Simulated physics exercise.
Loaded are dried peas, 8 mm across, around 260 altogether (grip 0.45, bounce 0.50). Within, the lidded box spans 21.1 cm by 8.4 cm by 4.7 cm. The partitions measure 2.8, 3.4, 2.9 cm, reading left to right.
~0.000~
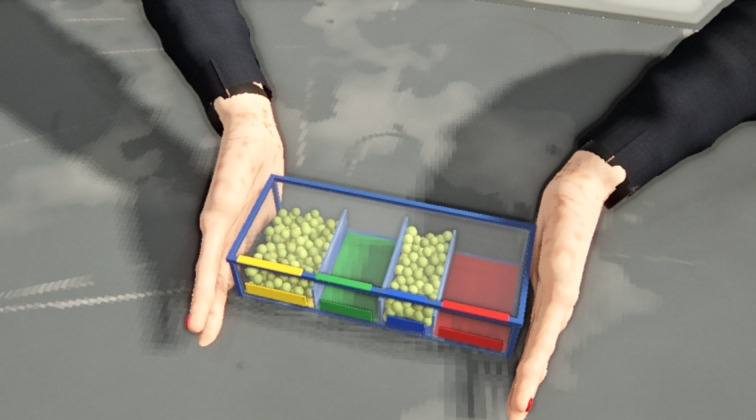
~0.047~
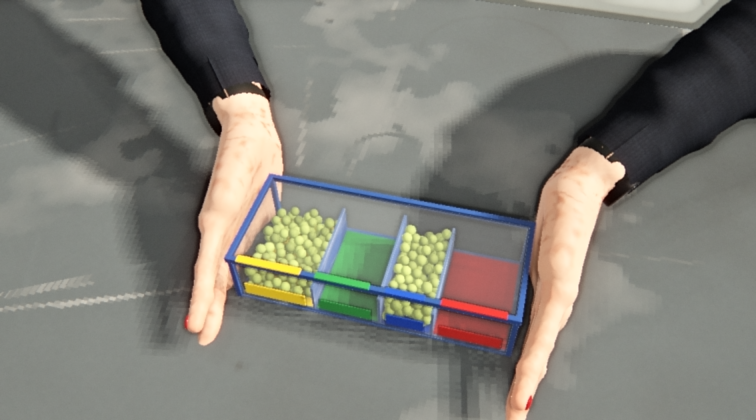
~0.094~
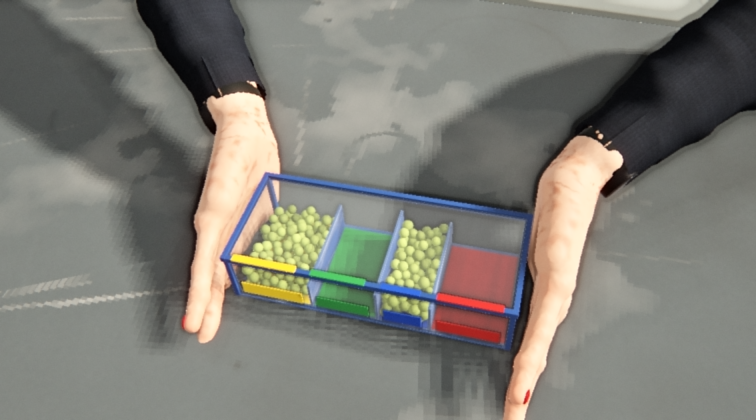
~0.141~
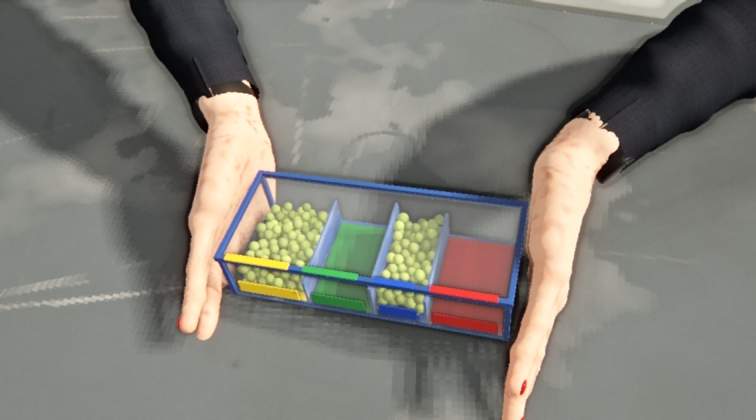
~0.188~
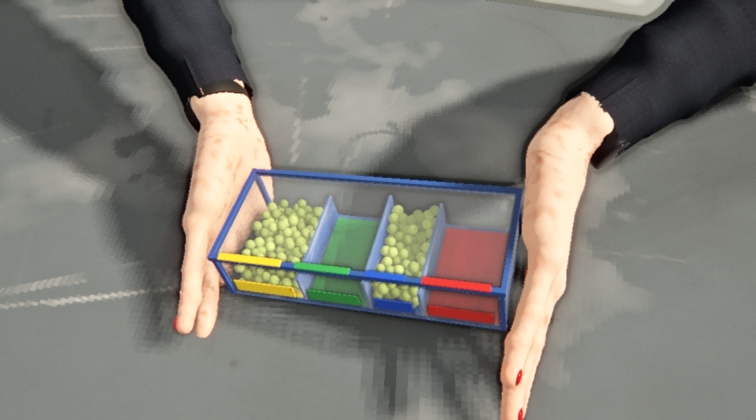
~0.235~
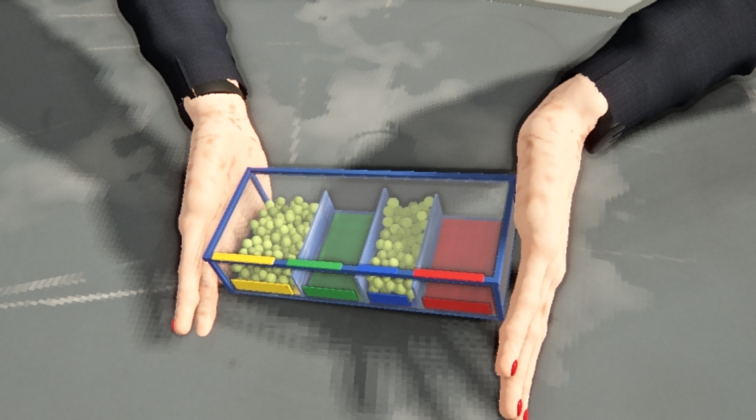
Two hands tilting a clear, blue-edged box slightly down to the left, green peas sitting in its yellow and blue compartments.
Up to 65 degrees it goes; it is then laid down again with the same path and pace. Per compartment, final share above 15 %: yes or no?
Red no; blue yes; green no; yellow yes.
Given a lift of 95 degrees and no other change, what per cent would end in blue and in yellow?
With that change you'd see blue at 30 % and yellow at 70 %.
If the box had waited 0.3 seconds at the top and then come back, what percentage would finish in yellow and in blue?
Result - yellow: 55 %, blue: 45 %.
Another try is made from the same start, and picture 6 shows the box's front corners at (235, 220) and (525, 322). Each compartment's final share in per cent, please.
Each compartment ends like this: Red 5 per cent, blue 45 per cent, green 5 per cent, yellow 50 per cent.
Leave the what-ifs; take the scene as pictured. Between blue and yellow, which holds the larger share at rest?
Fuller: Yellow.
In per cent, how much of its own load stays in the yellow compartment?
100 %.
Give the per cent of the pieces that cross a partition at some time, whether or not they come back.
I'd say near 5 percent of them.
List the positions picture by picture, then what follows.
In the first picture, box tilt 0 degrees, front corners at (233, 257) and (517, 320); blue 45 %, yellow 55 %.
In the second picture, box tilt 1 degrees, front corners at (231, 257) and (516, 318).
In the third picture, box tilt 3 degrees, front corners at (227, 257) and (513, 311).
In the fourth picture, box tilt 6 degrees, front corners at (221, 256) and (507, 301), lowest corner left front.
In the fifth picture, box tilt 10 degrees, front corners at (215, 256) and (501, 290), lowest corner left front.
In the sixth picture, box tilt 13 degrees, front corners at (210, 256) and (494, 279), lowest corner left front; blue 45 %, yellow 55 %. Its pace works out near 75 degrees a second.
After 1.00 s, tilt 65 degrees; blue 45 %, yellow 55 %.
After 1.51 s, tilt 28 degrees; blue 45 %, green 5 %, yellow 55 %.
After 2.08 s, tilt 0 degrees; blue 45 %, green 5 %, yellow 55 %.
By 2.4 s all is still; red 0 %, blue 45 %, green 5 %, yellow 55 %.
